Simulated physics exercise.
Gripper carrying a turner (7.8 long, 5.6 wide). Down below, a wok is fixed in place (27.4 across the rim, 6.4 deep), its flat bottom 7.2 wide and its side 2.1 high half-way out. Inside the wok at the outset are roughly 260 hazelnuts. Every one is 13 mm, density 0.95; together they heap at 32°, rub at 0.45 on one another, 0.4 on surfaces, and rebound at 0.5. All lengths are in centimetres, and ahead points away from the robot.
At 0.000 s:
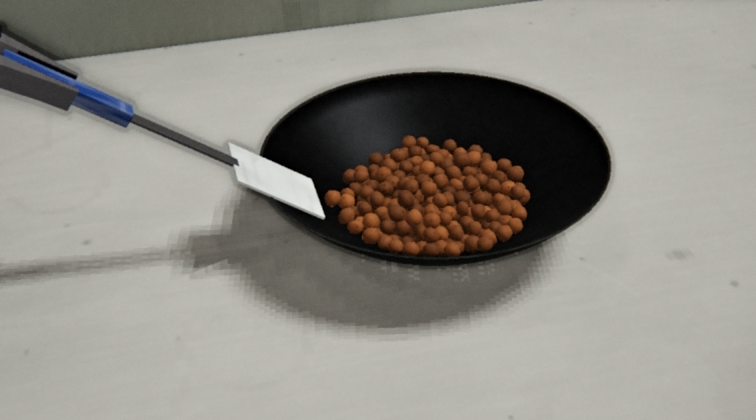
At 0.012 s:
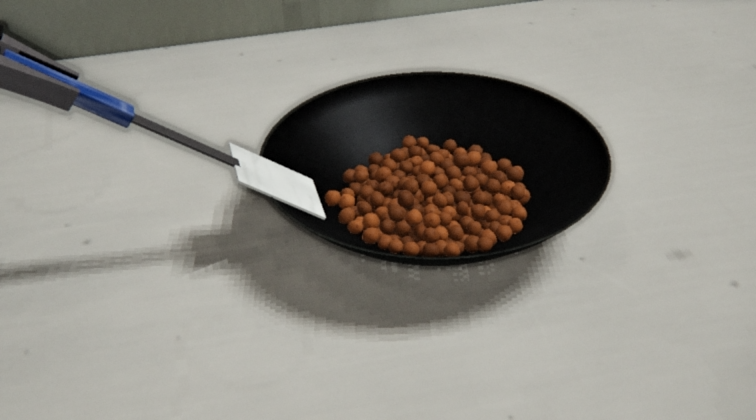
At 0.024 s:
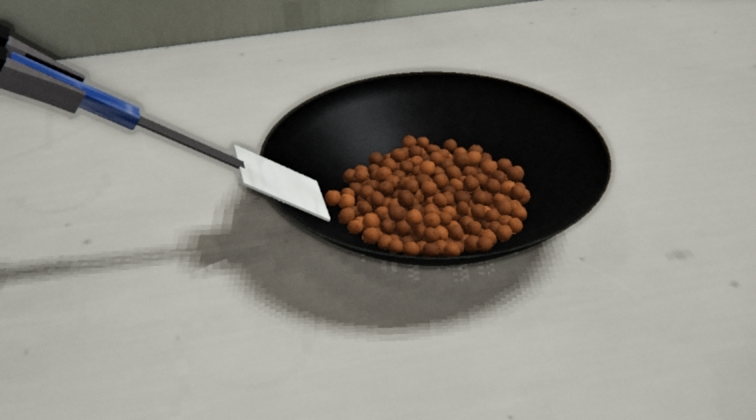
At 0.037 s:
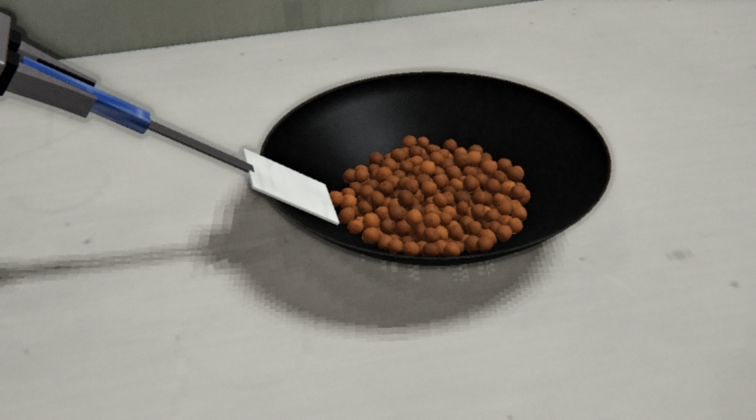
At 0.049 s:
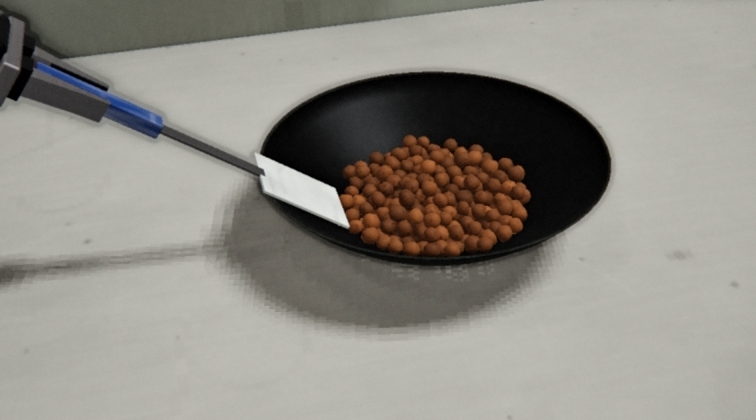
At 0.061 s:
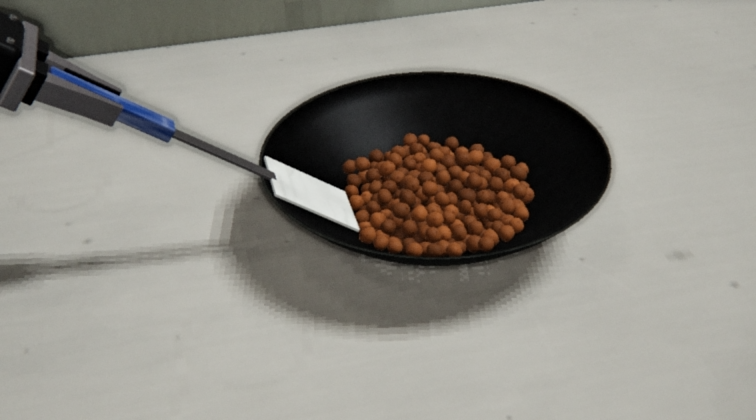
A robotic arm with a blue-and-grey tool holds a white turner at the left rim of a black wok, seen from above at an angle on a pale grey surface. Many round, reddish-brown hazelnuts sit heaped inside the wok. The turner barely moves at first, then slides slightly right and down, nudging the nearest nuts a little rightward, while the wok and camera stay still.
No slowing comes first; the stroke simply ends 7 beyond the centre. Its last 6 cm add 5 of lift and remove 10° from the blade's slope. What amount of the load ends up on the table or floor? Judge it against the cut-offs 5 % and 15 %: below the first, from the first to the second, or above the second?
From 5 to 15 %.
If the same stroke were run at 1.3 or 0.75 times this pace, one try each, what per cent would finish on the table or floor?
Close to 10 and 0 percent respectively.
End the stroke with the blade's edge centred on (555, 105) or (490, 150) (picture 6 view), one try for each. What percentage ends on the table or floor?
Around 20 per cent for the first try and 0 per cent for the second.
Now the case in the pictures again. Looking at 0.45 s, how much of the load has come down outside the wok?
My estimate is roughly 6 %.
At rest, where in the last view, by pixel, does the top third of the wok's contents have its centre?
Close to pixel (513, 167).
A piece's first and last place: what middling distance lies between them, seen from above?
3 cm.
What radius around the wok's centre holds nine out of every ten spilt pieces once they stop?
That distance is around 40 cm.
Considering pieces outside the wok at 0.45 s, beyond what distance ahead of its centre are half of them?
Some 18 centimetres ahead.
By 0.14 s, sloping 36°, highest piece 5 above the table; 256 in the wok.
By 0.21 s, sloping 32°, highest piece 6 above the table; 256 in the wok.
By 0.45 s, sloping 26°, highest piece 6 above the table; 236 in the wok, 14 on the table or floor, 6 on the blade or in flight.
By 1.50 s, sloping 26°, highest piece 6 above the table; 236 in the wok, 20 on the table or floor.
Final count, 236 in the wok, 20 on the table or floor. That is 8 % on the table or floor.
